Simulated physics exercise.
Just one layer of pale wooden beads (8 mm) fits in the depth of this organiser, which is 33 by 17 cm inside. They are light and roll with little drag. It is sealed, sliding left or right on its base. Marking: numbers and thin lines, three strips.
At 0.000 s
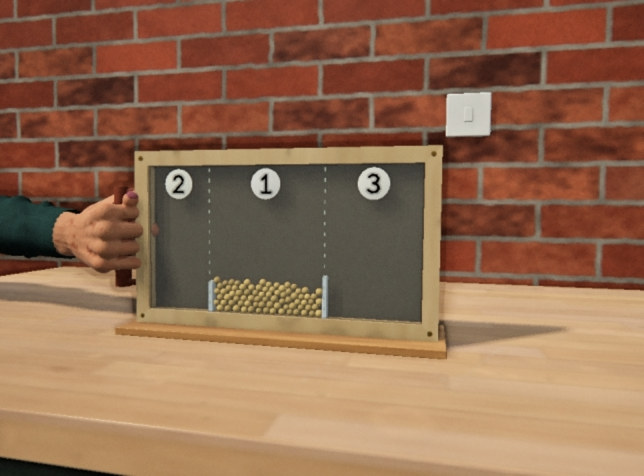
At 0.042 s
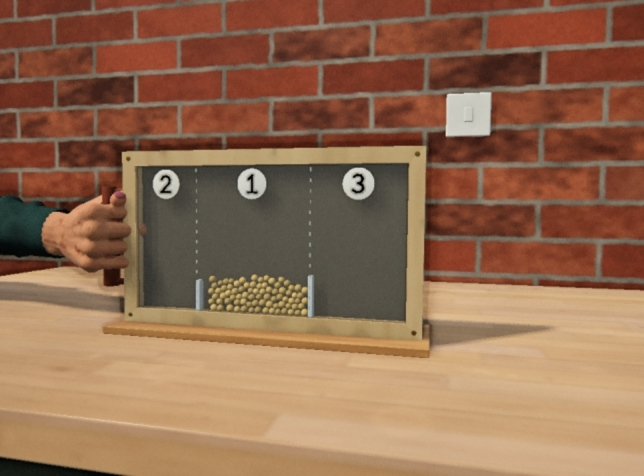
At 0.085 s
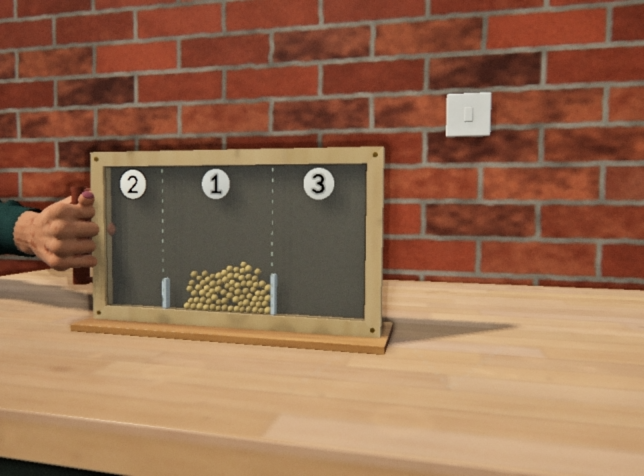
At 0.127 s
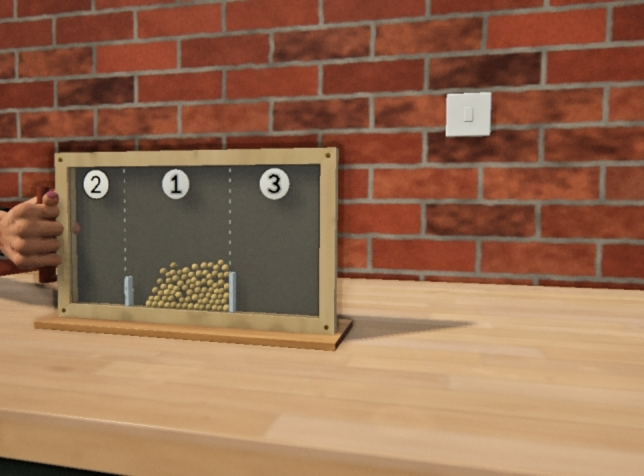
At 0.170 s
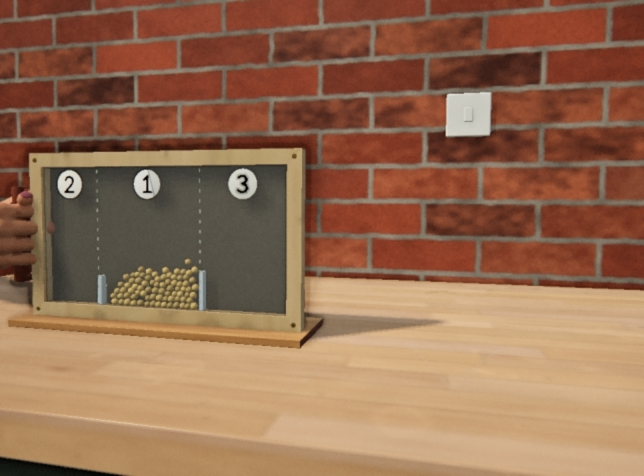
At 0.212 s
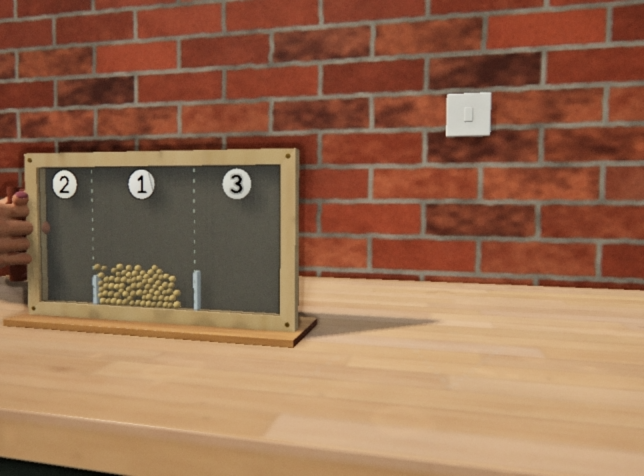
A hand slides a framed case left as pale beads inside heap right, then shift left.
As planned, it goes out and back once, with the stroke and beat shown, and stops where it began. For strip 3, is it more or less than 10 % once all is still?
Strip 3: Less than 10 %.
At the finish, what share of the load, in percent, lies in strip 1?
Roughly 75 %.
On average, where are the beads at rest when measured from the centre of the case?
About 2 cm left and 7 cm below.
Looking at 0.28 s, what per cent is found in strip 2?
The share there is close to 20 per cent.
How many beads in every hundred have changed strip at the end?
Moved: Close to 25 %.
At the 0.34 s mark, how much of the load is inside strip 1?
About 70 % of the load.
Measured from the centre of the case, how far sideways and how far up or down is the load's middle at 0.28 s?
Roughly 6 centimetres to the left and 5 centimetres below.
By 0.28 s, it is 10 cm to the left; the beads' middle is 6 cm left of and 5 cm below the centre; no. 1, 80 %, no. 2, 20 %.
By 0.34 s, it is 3 cm to the left; the beads' middle is 7 cm left of and 6 cm below the centre; no. 1, 70 %, no. 2, 30 %.
By 0.40 s, it is at its start; the beads' middle is 4 cm left of and 7 cm below the centre; no. 1, 70 %, no. 2, 30 %.
All still by 1.3 s, it is at its start; no. 1, 75 %, no. 2, 25 %, no. 3, 5 %.
